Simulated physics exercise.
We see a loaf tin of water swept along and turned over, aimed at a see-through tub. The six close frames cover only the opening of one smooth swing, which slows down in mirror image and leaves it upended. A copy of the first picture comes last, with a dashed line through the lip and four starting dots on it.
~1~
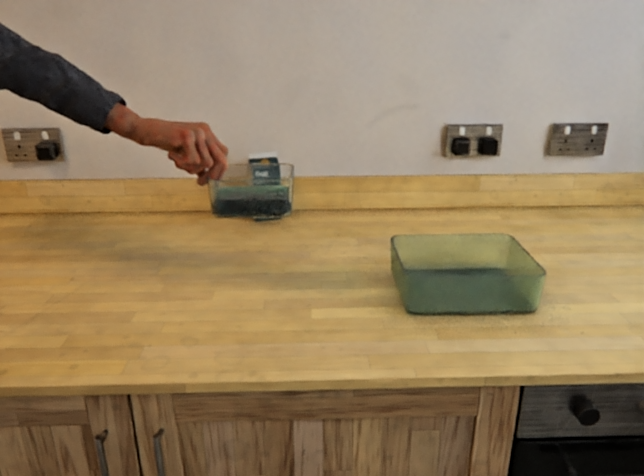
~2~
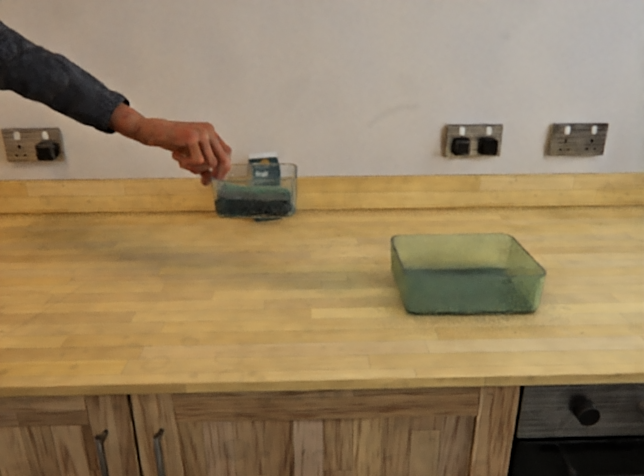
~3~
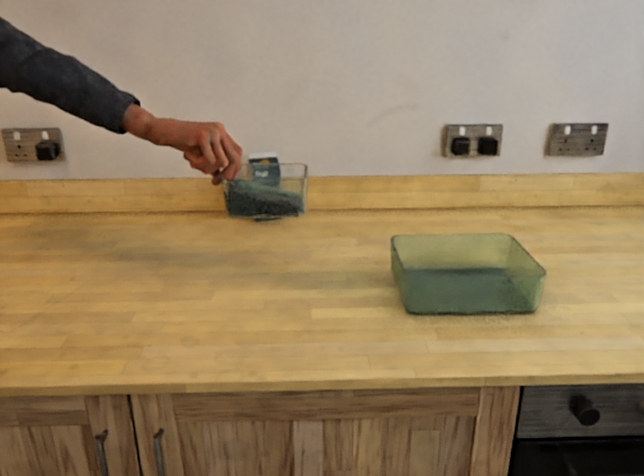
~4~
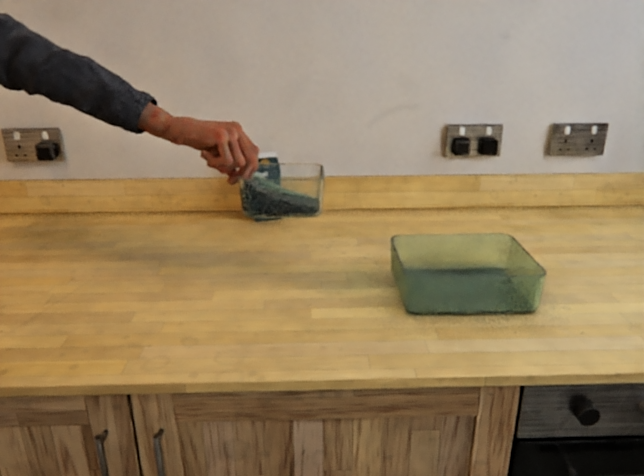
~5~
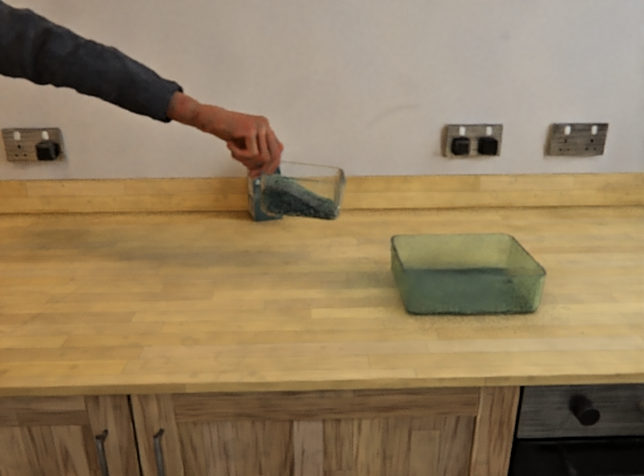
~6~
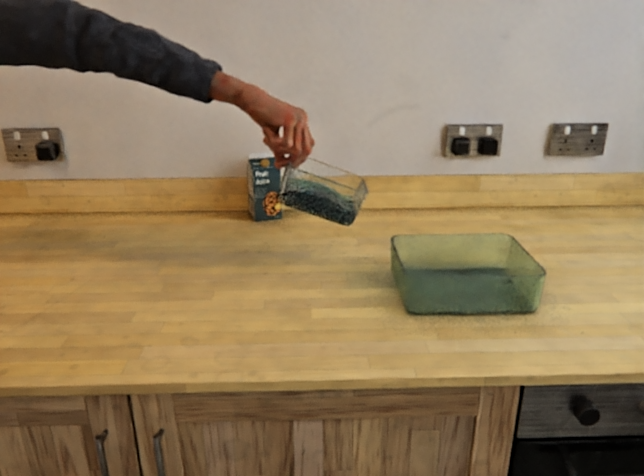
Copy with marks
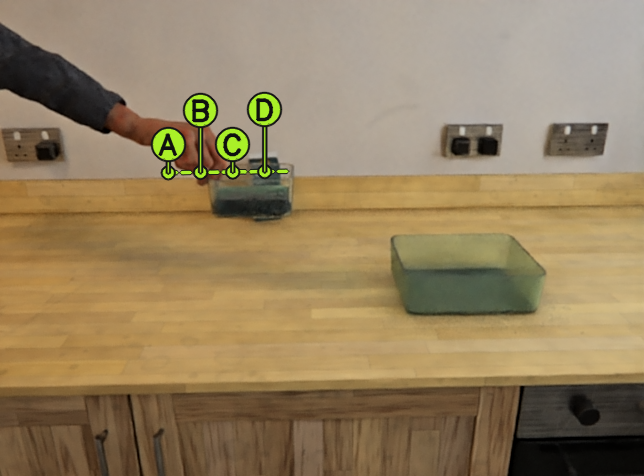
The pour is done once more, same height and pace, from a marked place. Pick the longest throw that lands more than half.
Choose D.
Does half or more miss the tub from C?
Yes.
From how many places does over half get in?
One of them.
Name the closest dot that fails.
Dot C.
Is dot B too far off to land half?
Yes, that goes wrong.
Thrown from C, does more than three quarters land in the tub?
No.
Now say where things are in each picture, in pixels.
Upright, lip at (292, 171); tub from (404, 312) to (537, 310); nothing has left yet.
Upright, lip at (295, 171); nothing has left yet.
Upright, lip at (306, 171); nothing has left yet.
Upright, lip at (322, 171); nothing has left yet.
Tipped about 7°, lip at (343, 175); nothing has left yet.
Tipped about 21°, lip at (365, 185); nothing has left yet.
On the marked copy, A at (168, 172); B at (200, 172); C at (232, 172); D at (264, 171).
If A is chosen, about 0 % lands in the tub, 100 % falls short.
If B is chosen, about 0 % lands in the tub, 99 % falls short.
If C is chosen, about 31 % lands in the tub, 65 % falls short and 5 % goes beside or beyond.
If D is chosen, about 71 % lands in the tub, 20 % falls short and 9 % goes beside or beyond.
